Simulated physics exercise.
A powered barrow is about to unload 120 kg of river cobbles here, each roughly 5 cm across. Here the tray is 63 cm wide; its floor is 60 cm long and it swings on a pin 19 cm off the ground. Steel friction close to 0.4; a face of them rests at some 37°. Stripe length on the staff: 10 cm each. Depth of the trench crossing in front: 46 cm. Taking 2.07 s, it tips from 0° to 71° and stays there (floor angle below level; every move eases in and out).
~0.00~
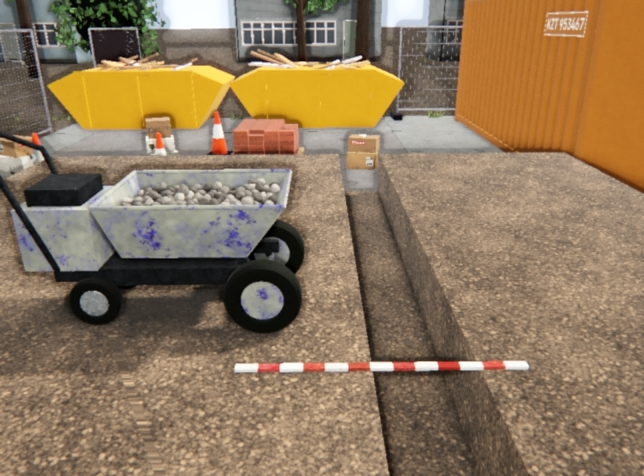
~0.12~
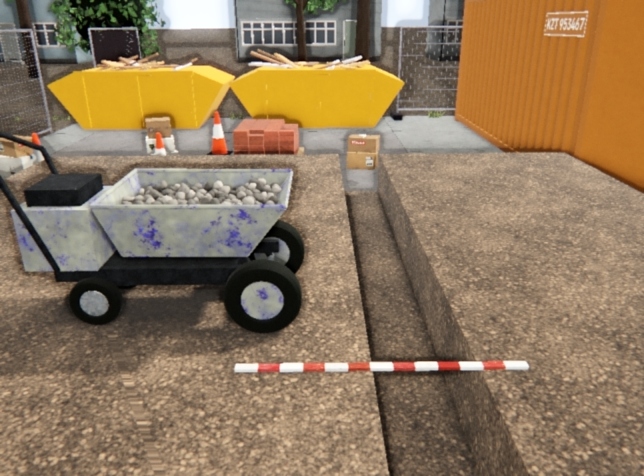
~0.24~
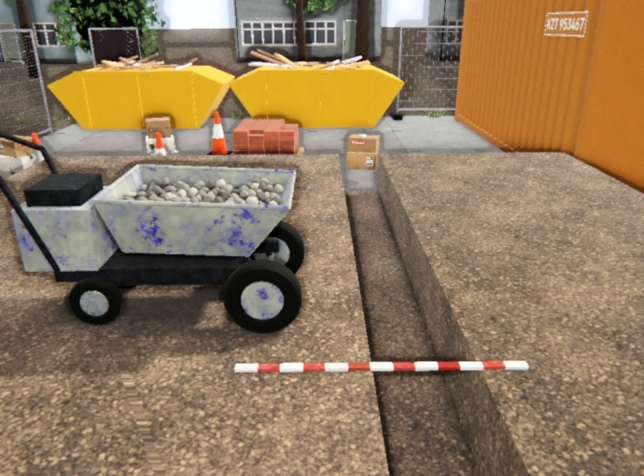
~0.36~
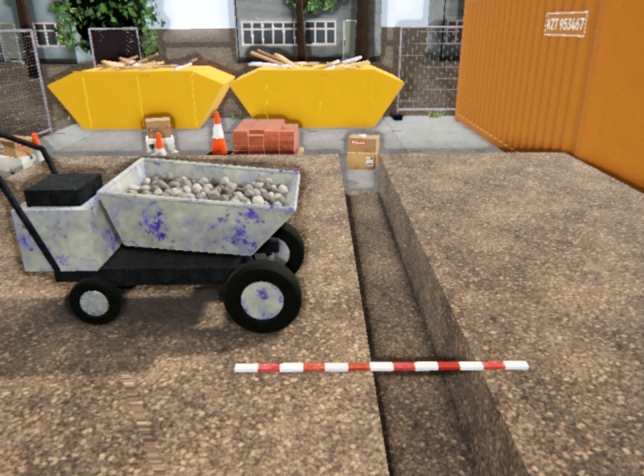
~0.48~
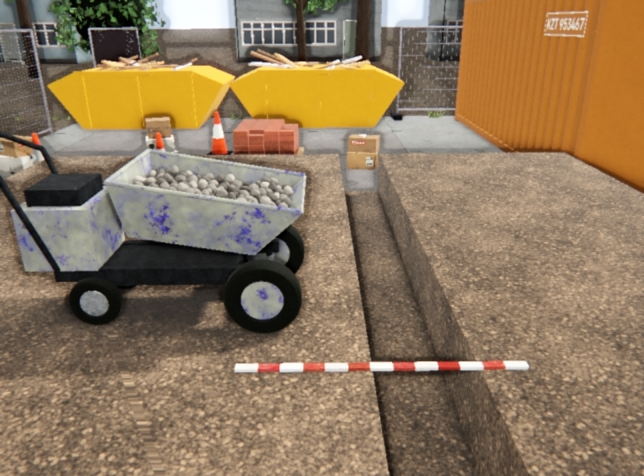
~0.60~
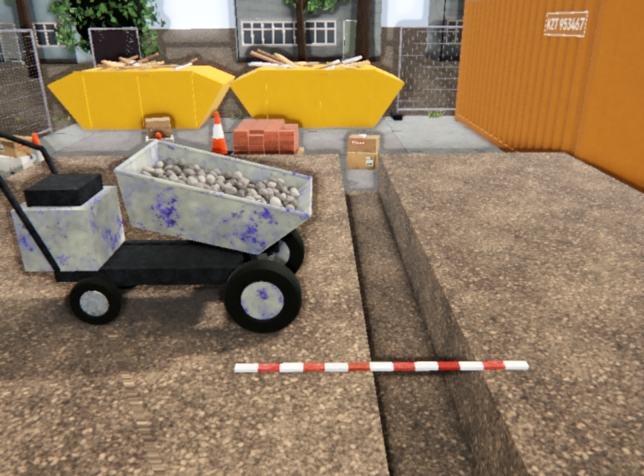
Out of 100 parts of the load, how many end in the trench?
Some 100 out of 100.
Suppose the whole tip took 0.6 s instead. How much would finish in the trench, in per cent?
Near 95 per cent.
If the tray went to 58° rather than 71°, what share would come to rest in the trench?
In that case some 60 per cent.
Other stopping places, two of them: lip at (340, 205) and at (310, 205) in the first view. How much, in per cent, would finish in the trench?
I'd expect close to 75 per cent at the first and 100 per cent at the second.
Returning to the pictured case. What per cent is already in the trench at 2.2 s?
55 per cent or so by then.
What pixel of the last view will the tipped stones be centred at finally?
Near (408, 362).
After 1.5 s the floor is at 60°; 100 % in the tray; the foremost stones are at (368, 253).
After 2.2 s the floor is at 71°; 45 % in the tray, 55 % in the trench; the foremost stones are at (440, 362).
After 2.5 s the floor is at 71°; 20 % in the tray, 80 % in the trench; the foremost stones are at (440, 360).
After 4.5 s the floor is at 71°; 0 % in the tray, 100 % in the trench; the foremost stones are at (435, 344).
